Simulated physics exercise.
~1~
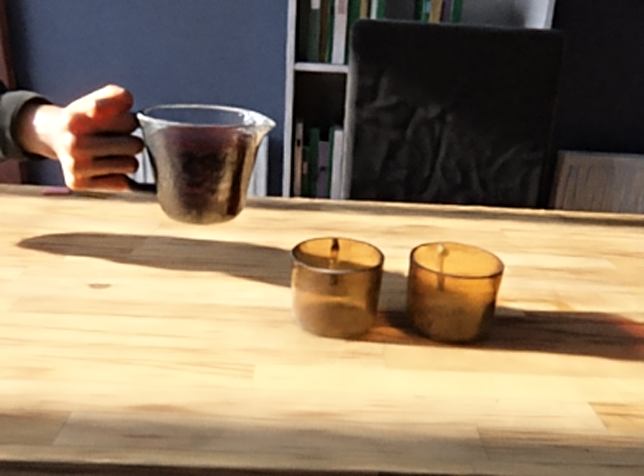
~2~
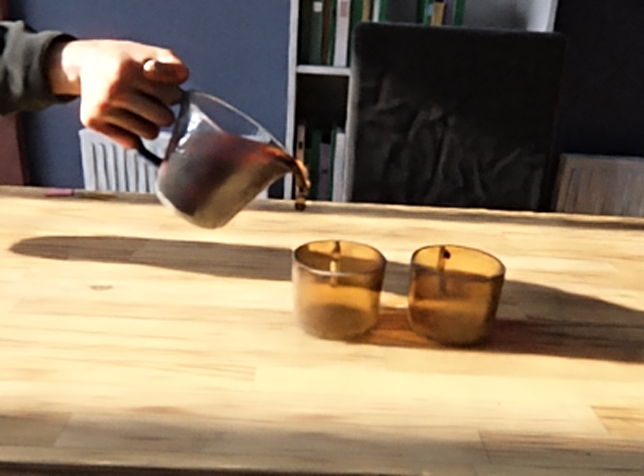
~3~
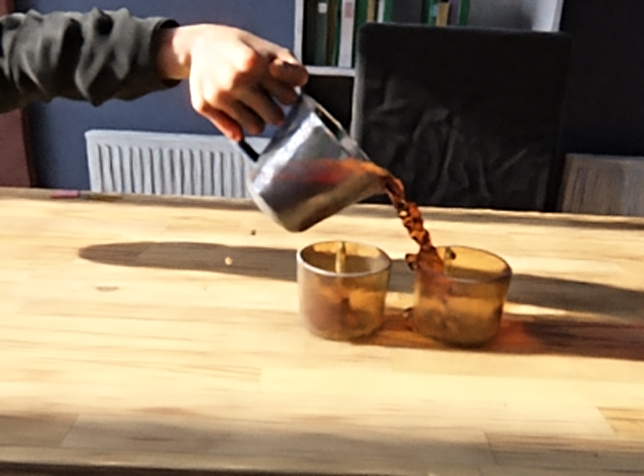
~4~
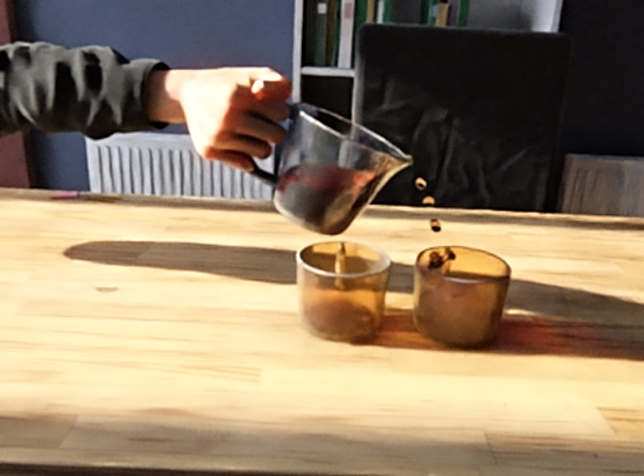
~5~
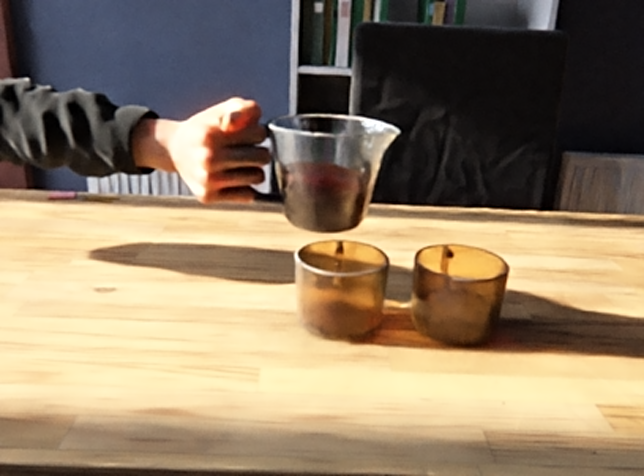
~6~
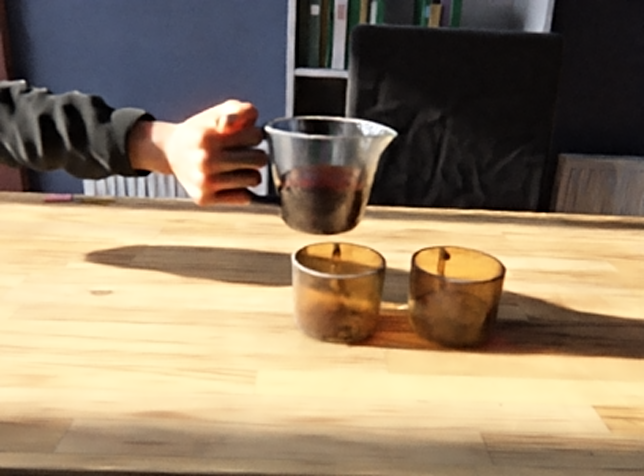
A hand tipped a glass jug of dark tea to the right while carrying it over two amber mugs on a wooden table, pouring a stream toward the right mug, then straightened it and held it still above the left mug, with tea left inside.
